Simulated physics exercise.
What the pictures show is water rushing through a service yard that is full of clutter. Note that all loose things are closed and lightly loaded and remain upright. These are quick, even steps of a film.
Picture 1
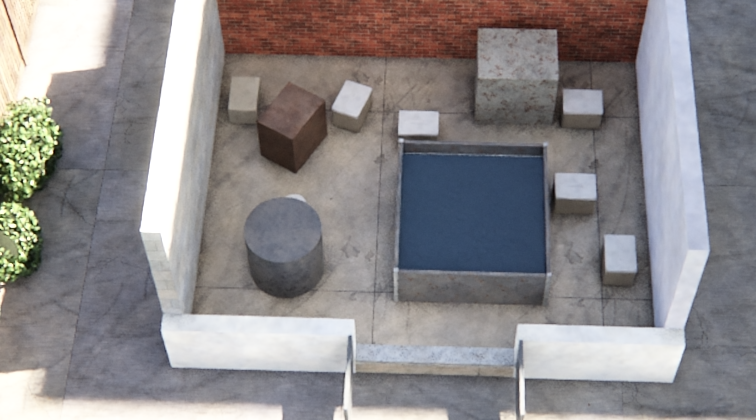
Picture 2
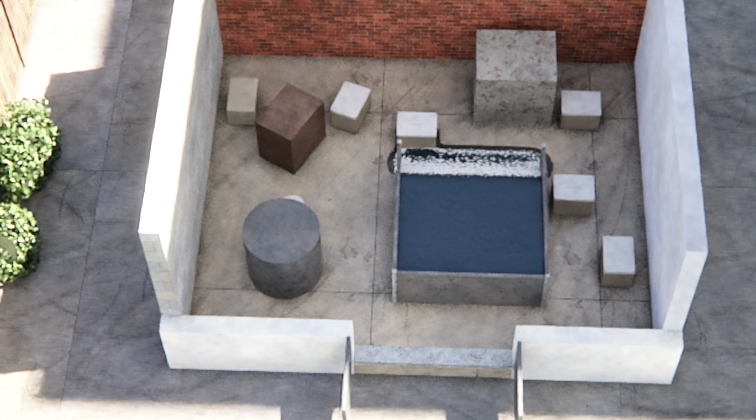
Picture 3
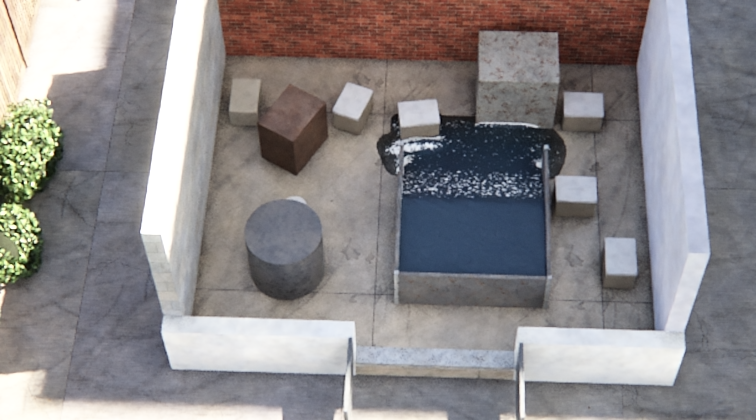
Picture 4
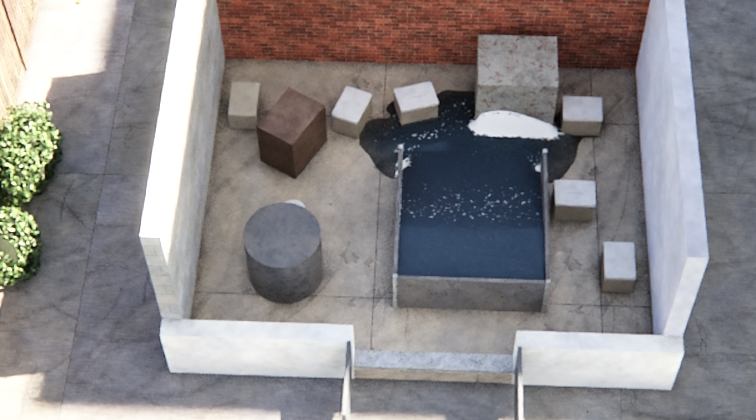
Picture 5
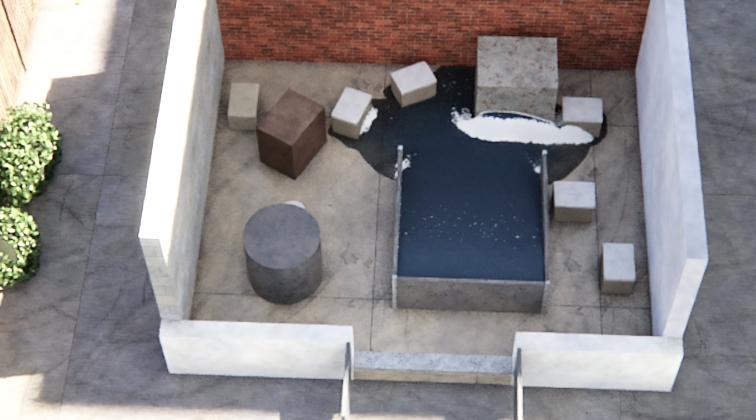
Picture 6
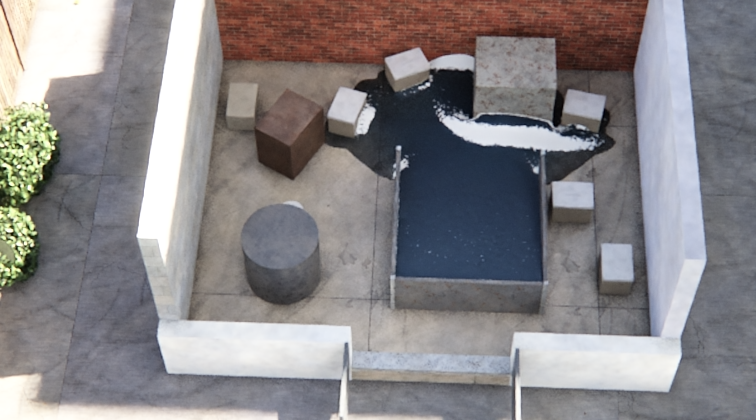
In this clip, dark water held in a rectangular tank in a walled yard surges out past its far side, foams around a large stone block, and pushes a small pale box back toward the brick wall.
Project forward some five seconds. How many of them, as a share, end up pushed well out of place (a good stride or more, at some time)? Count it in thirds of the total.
The result is a share of two thirds and over.
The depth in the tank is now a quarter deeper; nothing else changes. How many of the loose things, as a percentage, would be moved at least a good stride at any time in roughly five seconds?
100 per cent or so.
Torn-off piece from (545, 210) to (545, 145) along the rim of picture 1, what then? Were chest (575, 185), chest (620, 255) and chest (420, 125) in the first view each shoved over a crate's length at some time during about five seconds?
In turn: Moved that far, moved that far, stayed within it.
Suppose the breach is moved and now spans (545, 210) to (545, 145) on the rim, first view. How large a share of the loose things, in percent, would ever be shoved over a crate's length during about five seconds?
It comes to roughly 60 %.
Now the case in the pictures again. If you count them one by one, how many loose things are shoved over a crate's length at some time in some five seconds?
That comes out at 7.
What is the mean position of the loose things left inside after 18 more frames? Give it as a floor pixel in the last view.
I'd put it around pixel (392, 201).
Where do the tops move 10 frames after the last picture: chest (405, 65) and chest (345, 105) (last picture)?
About (271, 56) and (281, 95).
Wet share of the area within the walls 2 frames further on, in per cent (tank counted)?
Roughly 35 %.
A moment on, 2 of 7 are well off their spots; 1 afloat.
Next, 3 of 7 are well off their spots; 2 afloat.
Later, 4 of 7 are well off their spots; 5 afloat.
In the end, 7 of 7 are well off their spots, and 7 have been at some point; 5 afloat.
